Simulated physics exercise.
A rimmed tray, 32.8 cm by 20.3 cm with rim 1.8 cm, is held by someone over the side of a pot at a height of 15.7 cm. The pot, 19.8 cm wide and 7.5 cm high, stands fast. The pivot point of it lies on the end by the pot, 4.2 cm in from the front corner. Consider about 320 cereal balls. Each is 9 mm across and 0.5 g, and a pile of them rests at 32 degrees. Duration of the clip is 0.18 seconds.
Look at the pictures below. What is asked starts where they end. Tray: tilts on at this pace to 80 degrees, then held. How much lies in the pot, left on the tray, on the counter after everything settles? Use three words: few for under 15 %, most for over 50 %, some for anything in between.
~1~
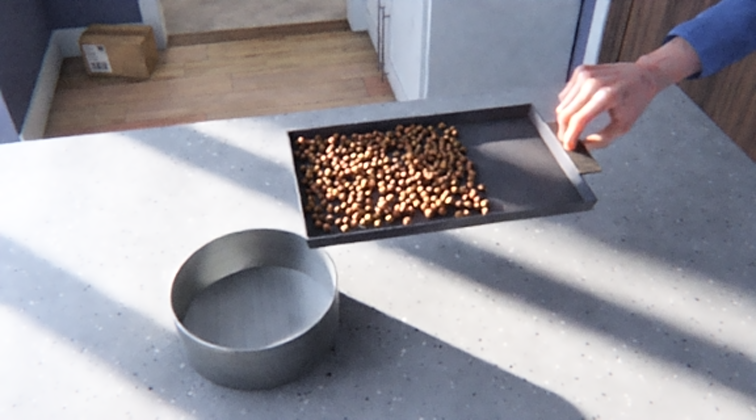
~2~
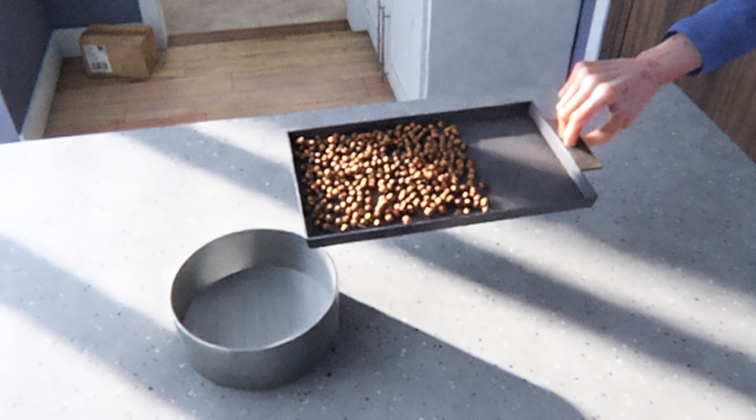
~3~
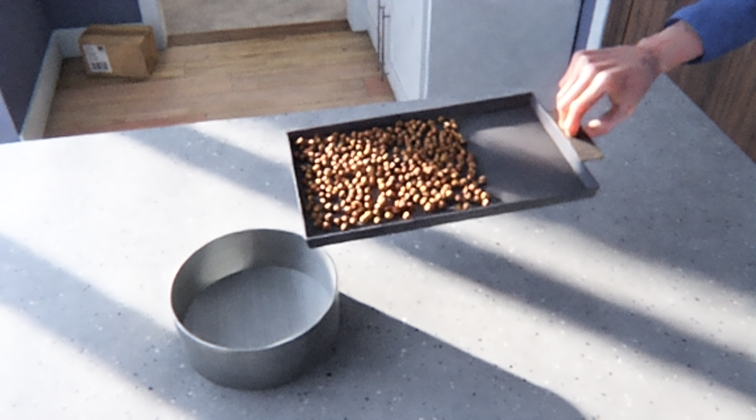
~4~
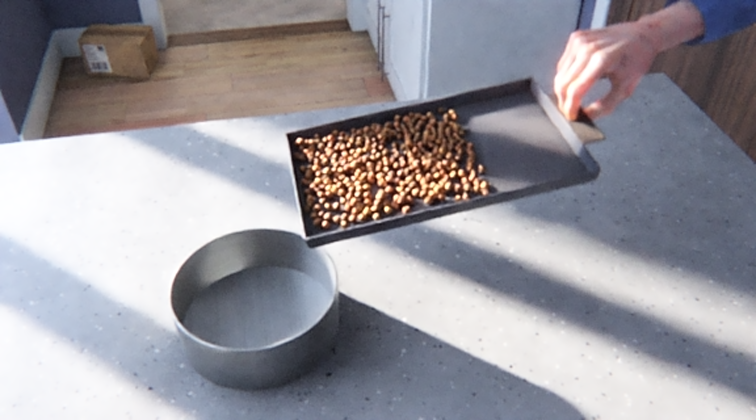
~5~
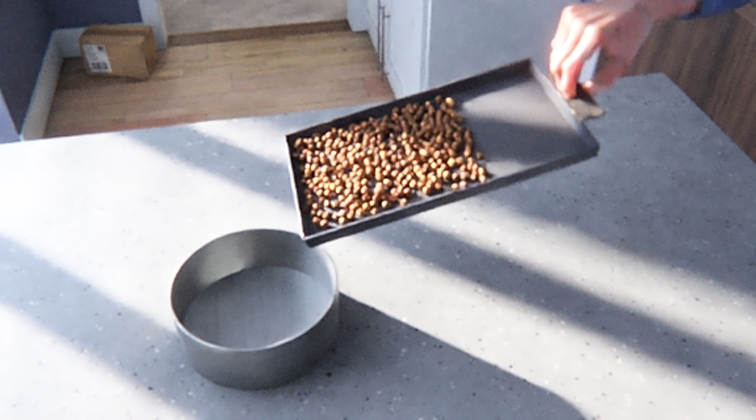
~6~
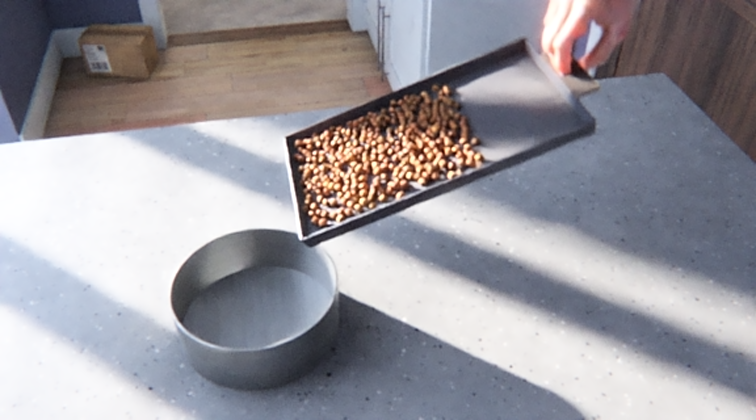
Pot: Some; tray: Some; counter: Some.
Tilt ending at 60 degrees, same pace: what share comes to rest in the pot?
Near 15 %, then.
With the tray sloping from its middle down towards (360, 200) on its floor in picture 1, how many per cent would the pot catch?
That comes to around 75 per cent.
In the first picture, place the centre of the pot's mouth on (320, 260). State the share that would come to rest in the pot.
Close to 35 in a hundred.
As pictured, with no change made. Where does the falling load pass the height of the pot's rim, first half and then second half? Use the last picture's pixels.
First half close to (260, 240), second half close to (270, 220).
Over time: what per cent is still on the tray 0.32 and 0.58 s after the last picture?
About 100, 45.
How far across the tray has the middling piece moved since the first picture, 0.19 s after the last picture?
About 3 cm.
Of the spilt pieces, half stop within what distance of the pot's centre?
Some 16 cm, give or take.
Then, 0.19 s after the last picture, tilt 51 degrees; the tray holds 100 %, the pot 0 %.
Then, 0.32 s after the last picture, tilt 72 degrees; the tray holds 100 %, the pot 0 %.
Then, 0.58 s after the last picture, tilt 80 degrees; the tray holds 45 %, the pot 25 %.
In the end, pot 35 %, tray 30 %, counter 35 %.
